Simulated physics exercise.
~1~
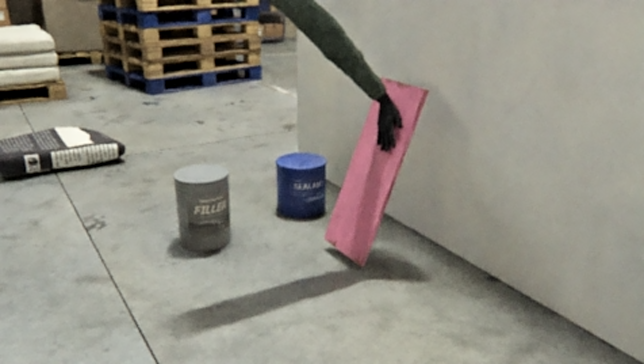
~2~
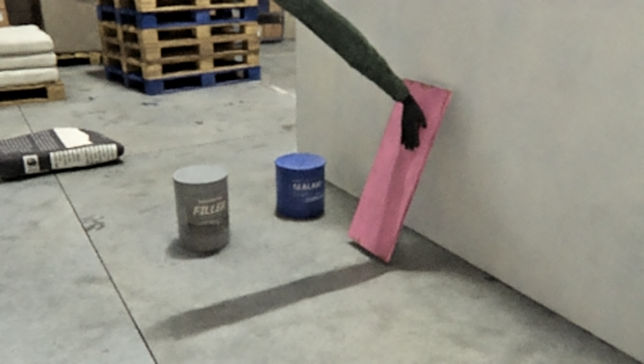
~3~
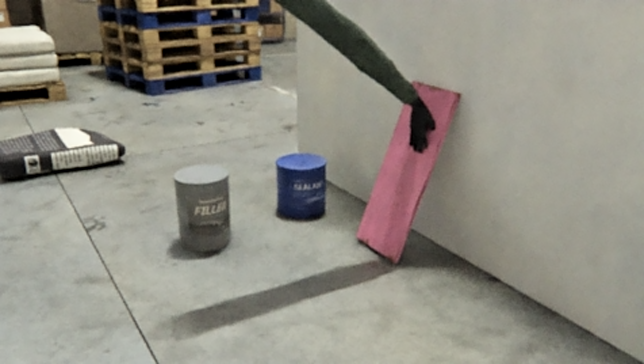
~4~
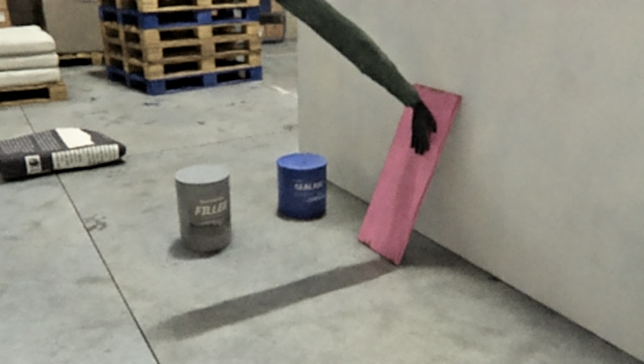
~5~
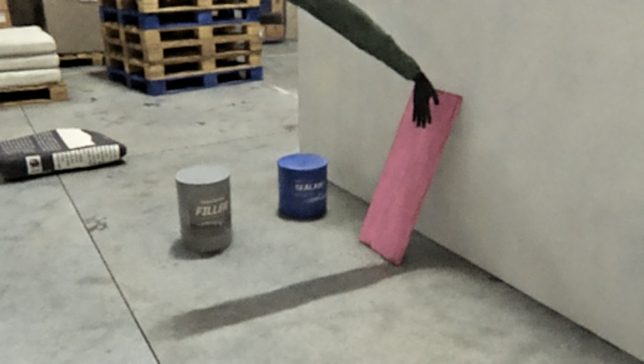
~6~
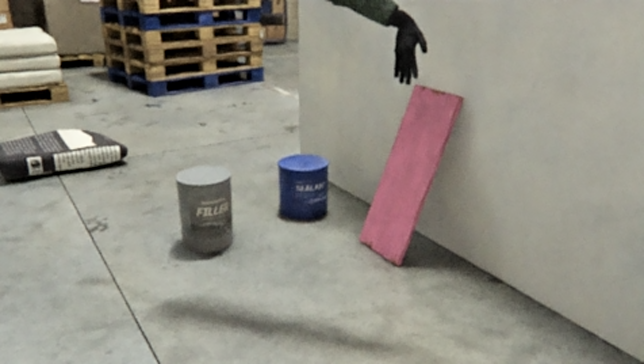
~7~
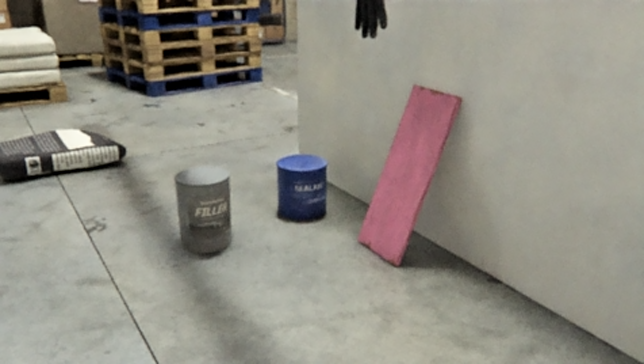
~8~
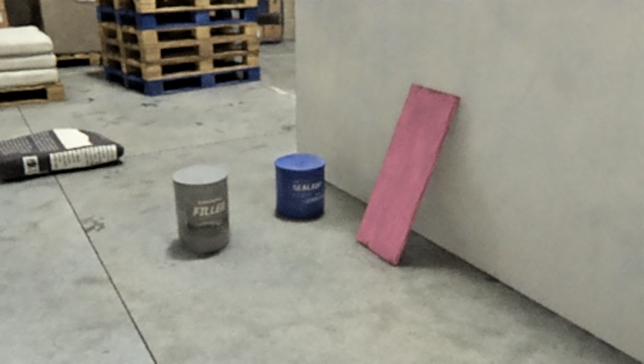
Pink board being leant against a grey wall by a black-gloved hand, which lets go and withdraws, leaving it standing beside two pails.
